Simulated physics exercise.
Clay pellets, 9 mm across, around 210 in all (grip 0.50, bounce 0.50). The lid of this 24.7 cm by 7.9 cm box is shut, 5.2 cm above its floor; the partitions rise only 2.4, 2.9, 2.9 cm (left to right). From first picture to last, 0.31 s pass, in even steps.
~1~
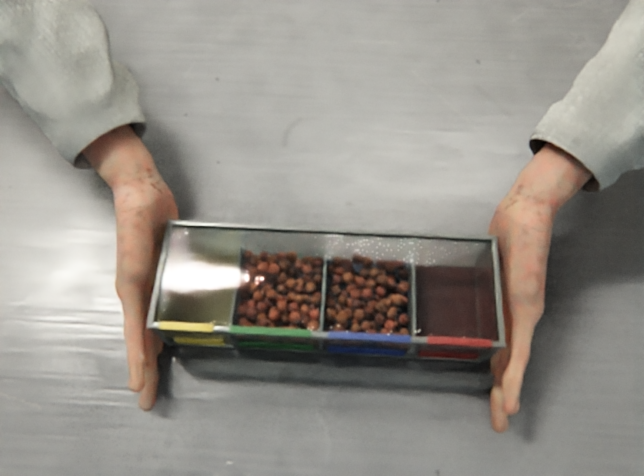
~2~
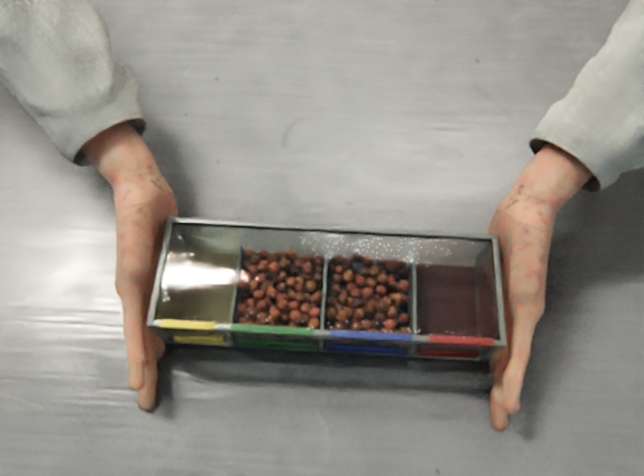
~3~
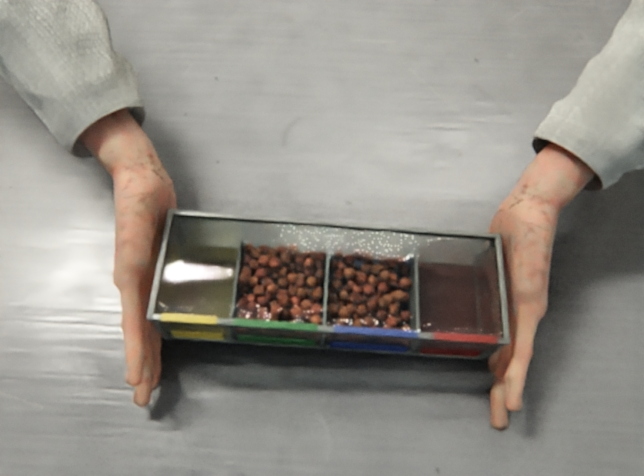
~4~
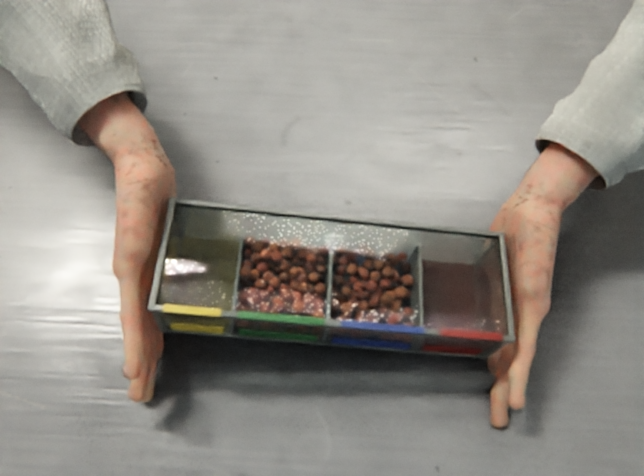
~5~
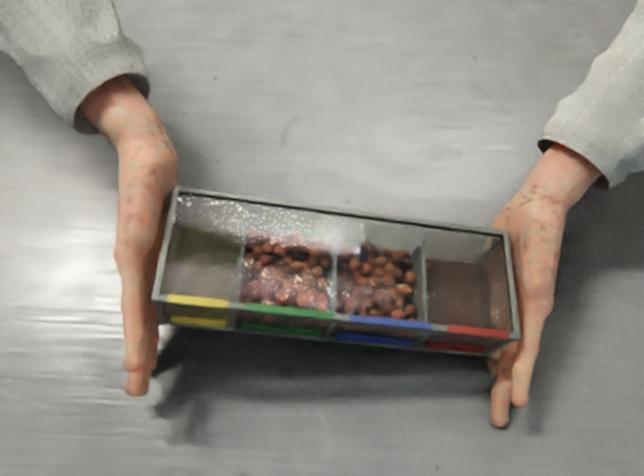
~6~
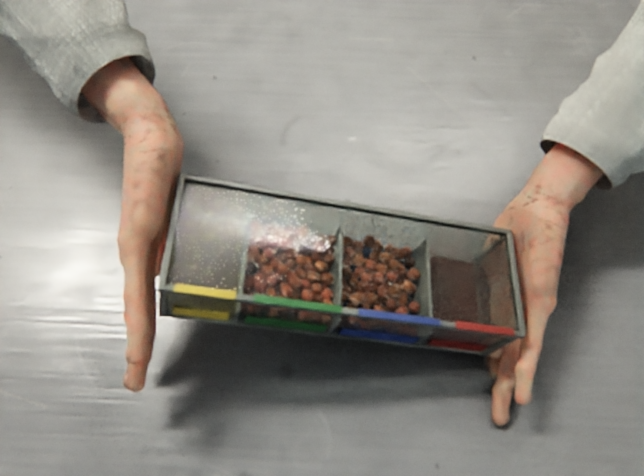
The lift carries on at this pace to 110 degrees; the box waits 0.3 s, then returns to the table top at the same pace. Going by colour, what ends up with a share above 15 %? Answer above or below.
Red above, blue above, green below, yellow below.
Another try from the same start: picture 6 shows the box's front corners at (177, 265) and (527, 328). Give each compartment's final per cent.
Red 65, blue 30, green 5, yellow 0.
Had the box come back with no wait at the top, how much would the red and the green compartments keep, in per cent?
Then: Red 75; green 0.
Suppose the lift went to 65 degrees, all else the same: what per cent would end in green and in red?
In that case green 50, red 5.
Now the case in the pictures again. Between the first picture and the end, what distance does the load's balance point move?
About 9.5 cm.
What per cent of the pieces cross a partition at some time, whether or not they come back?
Some 90 per cent.
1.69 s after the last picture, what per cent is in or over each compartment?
Red 55; blue 40; green 5; yellow 0.
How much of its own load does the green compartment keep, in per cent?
Some 0 per cent.
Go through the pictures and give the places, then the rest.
Box tilt 0 degrees, front corners at (154, 323) and (499, 342); blue 45 %, green 55 %, in the first picture.
Box tilt 1 degrees, front corners at (154, 321) and (500, 341), in the second picture.
Box tilt 4 degrees, front corners at (154, 315) and (504, 339), lowest corner right back, in the third picture.
Box tilt 8 degrees, front corners at (156, 306) and (508, 337), lowest corner right back, in the fourth picture.
Box tilt 12 degrees, front corners at (159, 296) and (514, 334), lowest corner right back, in the fifth picture.
Box tilt 15 degrees, front corners at (165, 285) and (519, 332), lowest corner right back; blue 45 %, green 55 %, in the sixth picture.
Then, 1.69 s after the last picture, tilt 110 degrees; red 55 %, blue 40 %, green 5 %.
Then, 2.83 s after the last picture, tilt 55 degrees; red 70 %, blue 25 %.
Then, 3.92 s after the last picture, tilt 0 degrees; red 75 %, blue 25 %.
In the end, red 75 %, blue 25 %, green 0 %, yellow 0 %.
